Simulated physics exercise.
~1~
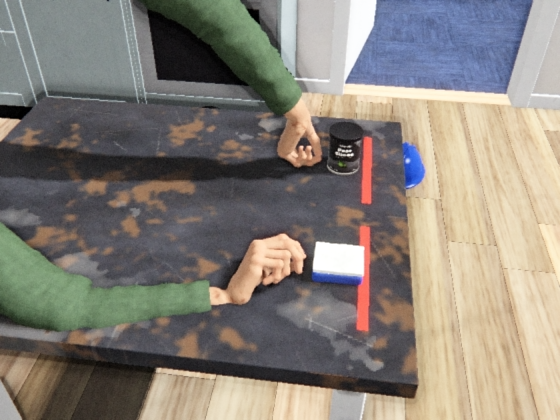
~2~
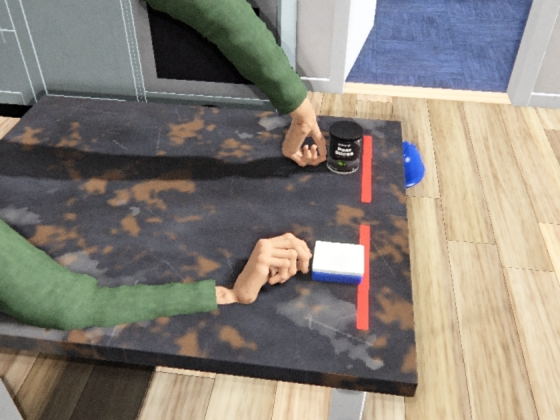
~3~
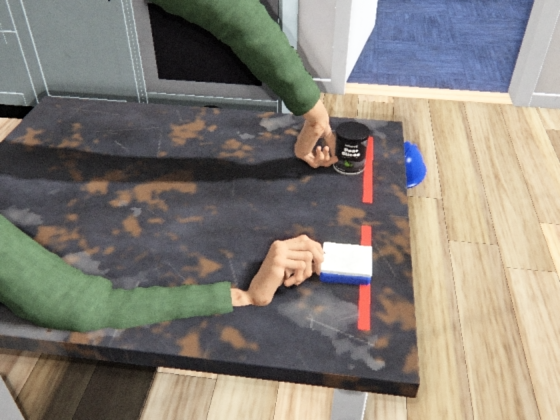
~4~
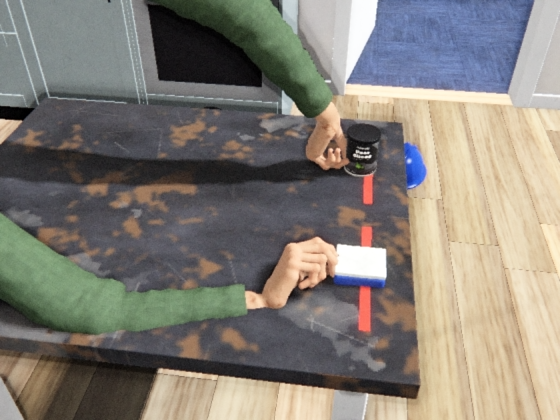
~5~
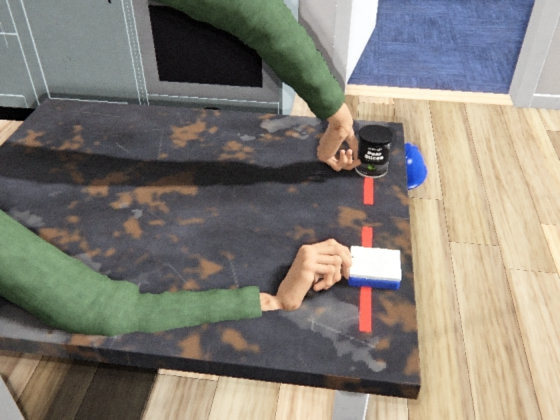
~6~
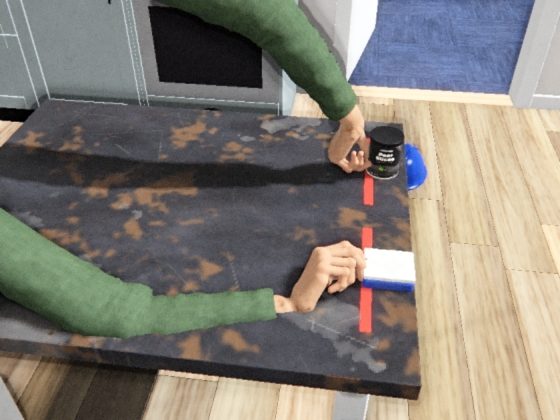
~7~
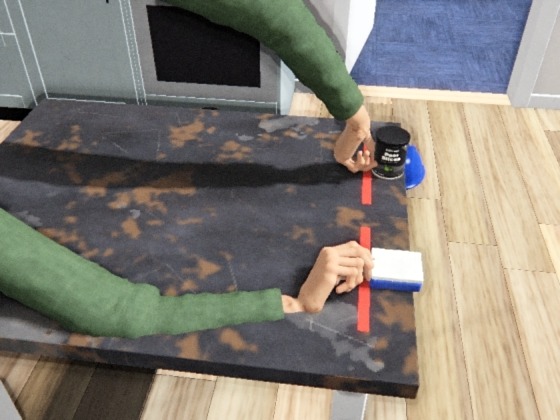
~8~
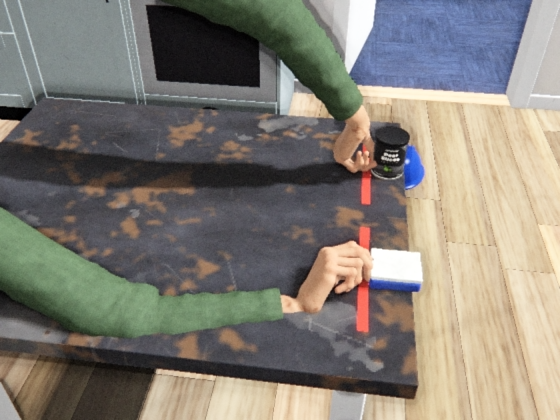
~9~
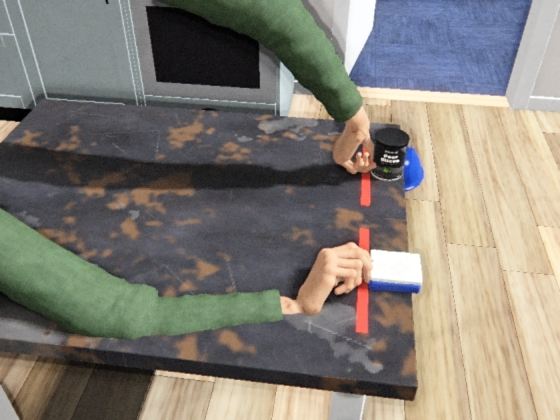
Two hands push a black pot and a blue sponge right, and both stay on the table.
